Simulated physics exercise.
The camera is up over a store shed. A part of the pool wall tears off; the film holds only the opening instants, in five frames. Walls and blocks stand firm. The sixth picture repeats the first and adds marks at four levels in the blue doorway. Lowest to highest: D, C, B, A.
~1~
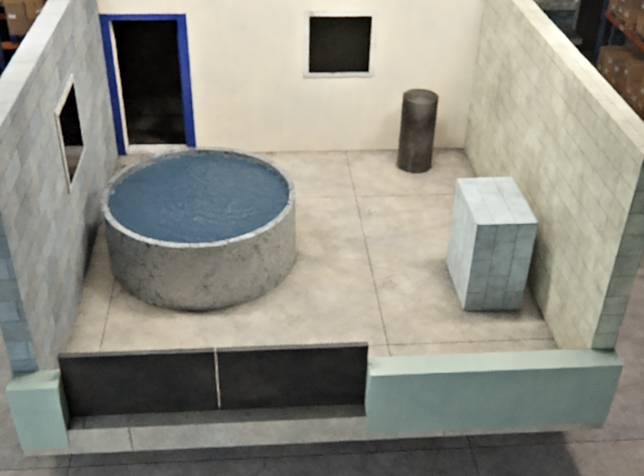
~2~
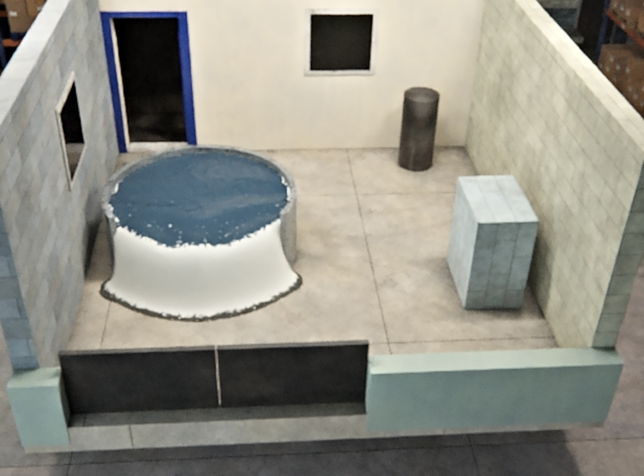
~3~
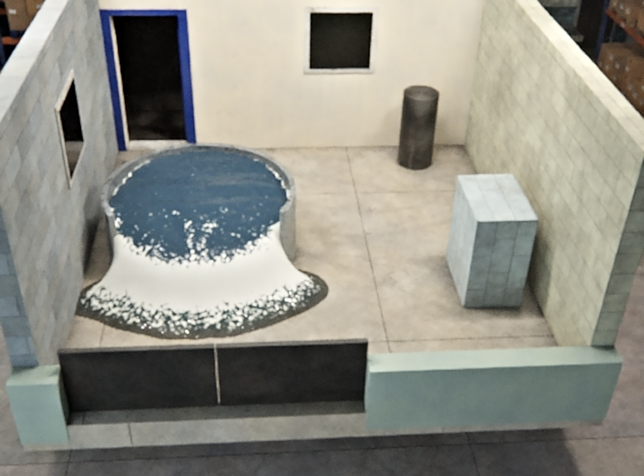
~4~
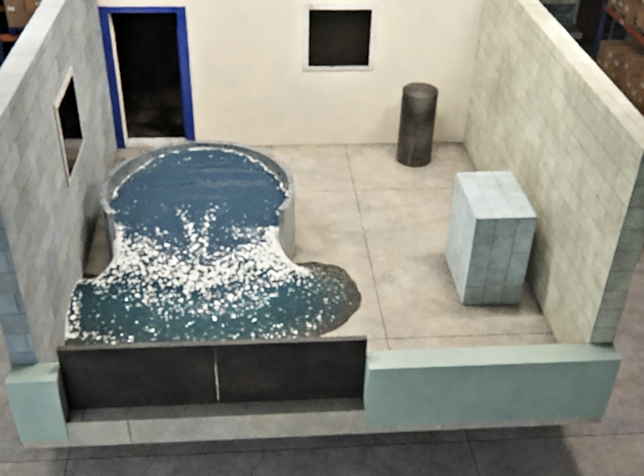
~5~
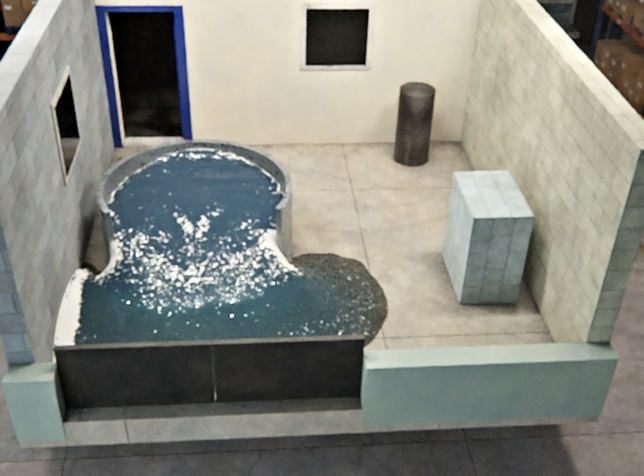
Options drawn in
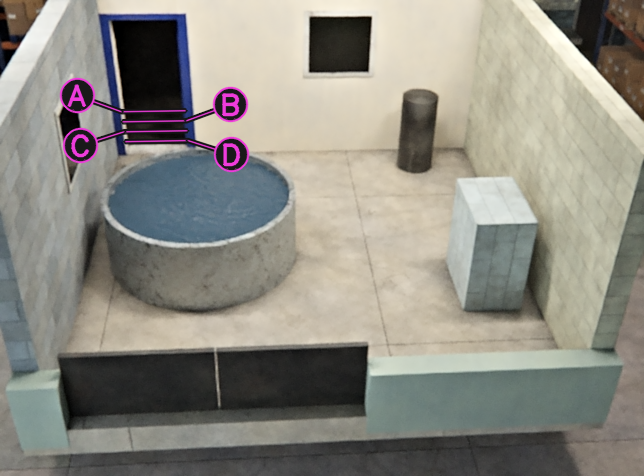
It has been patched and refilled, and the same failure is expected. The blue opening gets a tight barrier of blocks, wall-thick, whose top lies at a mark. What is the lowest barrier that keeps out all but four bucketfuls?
D will do.
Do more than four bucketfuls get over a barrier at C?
No, that is safe.
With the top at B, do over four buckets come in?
No, that is safe.
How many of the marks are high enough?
All four.
In magenta, A at (153, 111); B at (154, 121); C at (155, 131); D at (156, 141); from the bottom up D, C, B, A.
Choosing A, nothing gets over.
Choosing B, nothing gets over.
Choosing C, nothing gets over.
Choosing D, a splash gets over, under a bucket.
